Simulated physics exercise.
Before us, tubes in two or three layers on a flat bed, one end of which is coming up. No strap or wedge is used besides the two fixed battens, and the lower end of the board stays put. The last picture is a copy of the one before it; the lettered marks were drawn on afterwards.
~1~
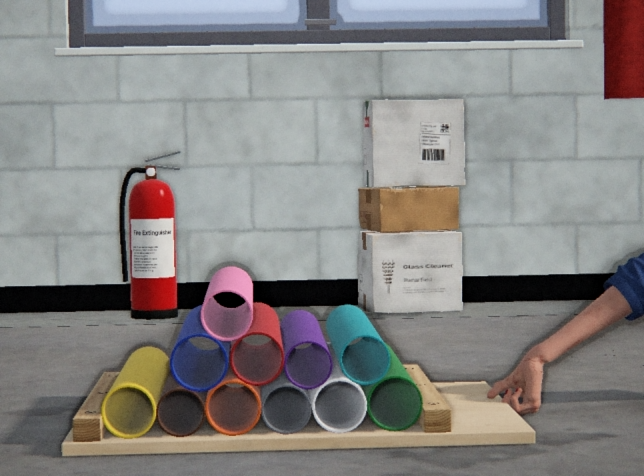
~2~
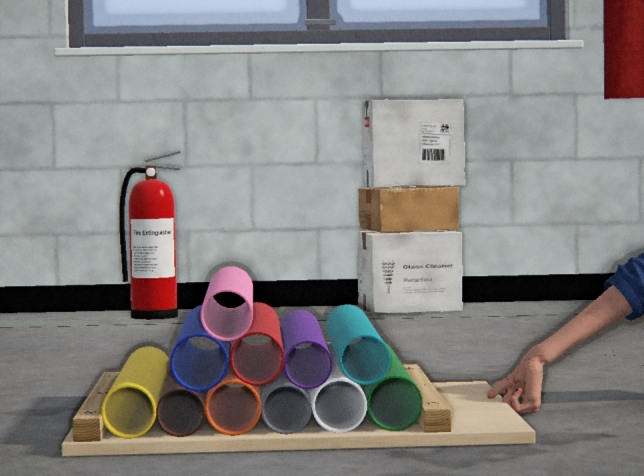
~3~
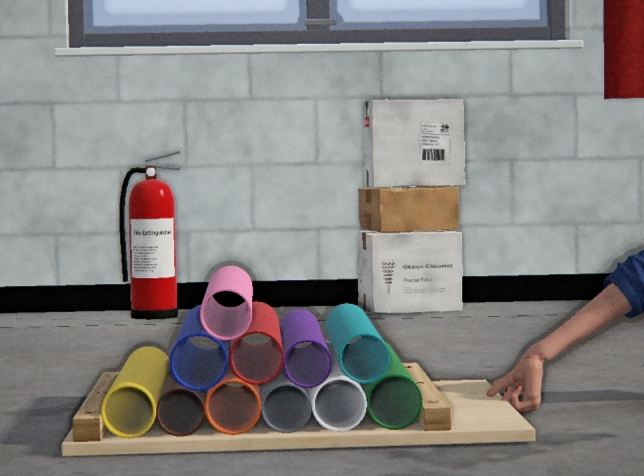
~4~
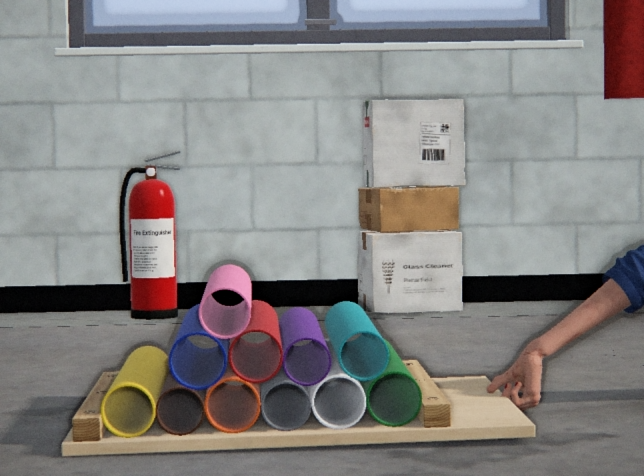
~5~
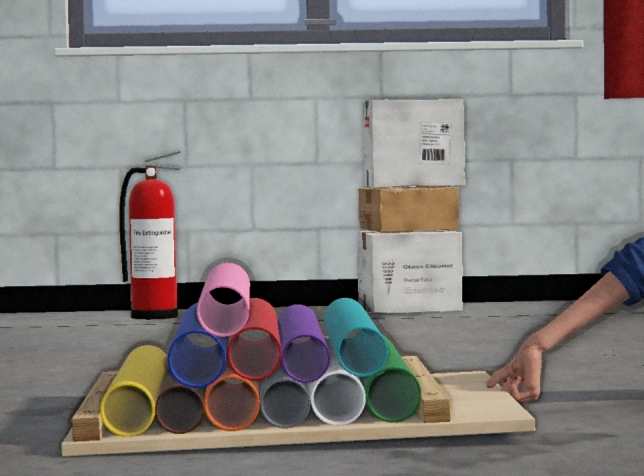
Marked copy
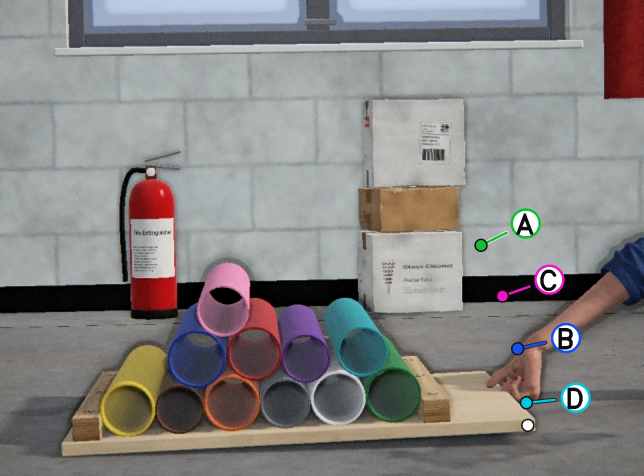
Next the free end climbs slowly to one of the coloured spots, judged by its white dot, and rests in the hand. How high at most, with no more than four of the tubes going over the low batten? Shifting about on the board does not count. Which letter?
No higher than A.
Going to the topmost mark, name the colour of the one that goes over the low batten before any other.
First is the blue one.
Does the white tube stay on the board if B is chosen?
The white tube: Yes.
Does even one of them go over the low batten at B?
No.
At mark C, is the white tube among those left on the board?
Yes.
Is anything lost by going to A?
Yes.
On the marked copy, A at (481, 245); B at (518, 349); C at (503, 296); D at (527, 403); the white dot at (528, 425).
Taking A. A third of the way, board at 17°.
Two thirds of the way, board at 25°.
When it is over, board at 25°, two over the low batten (blue, pink).
As for the rest, B none over the low batten; C one over the low batten (blue); D none over the low batten.
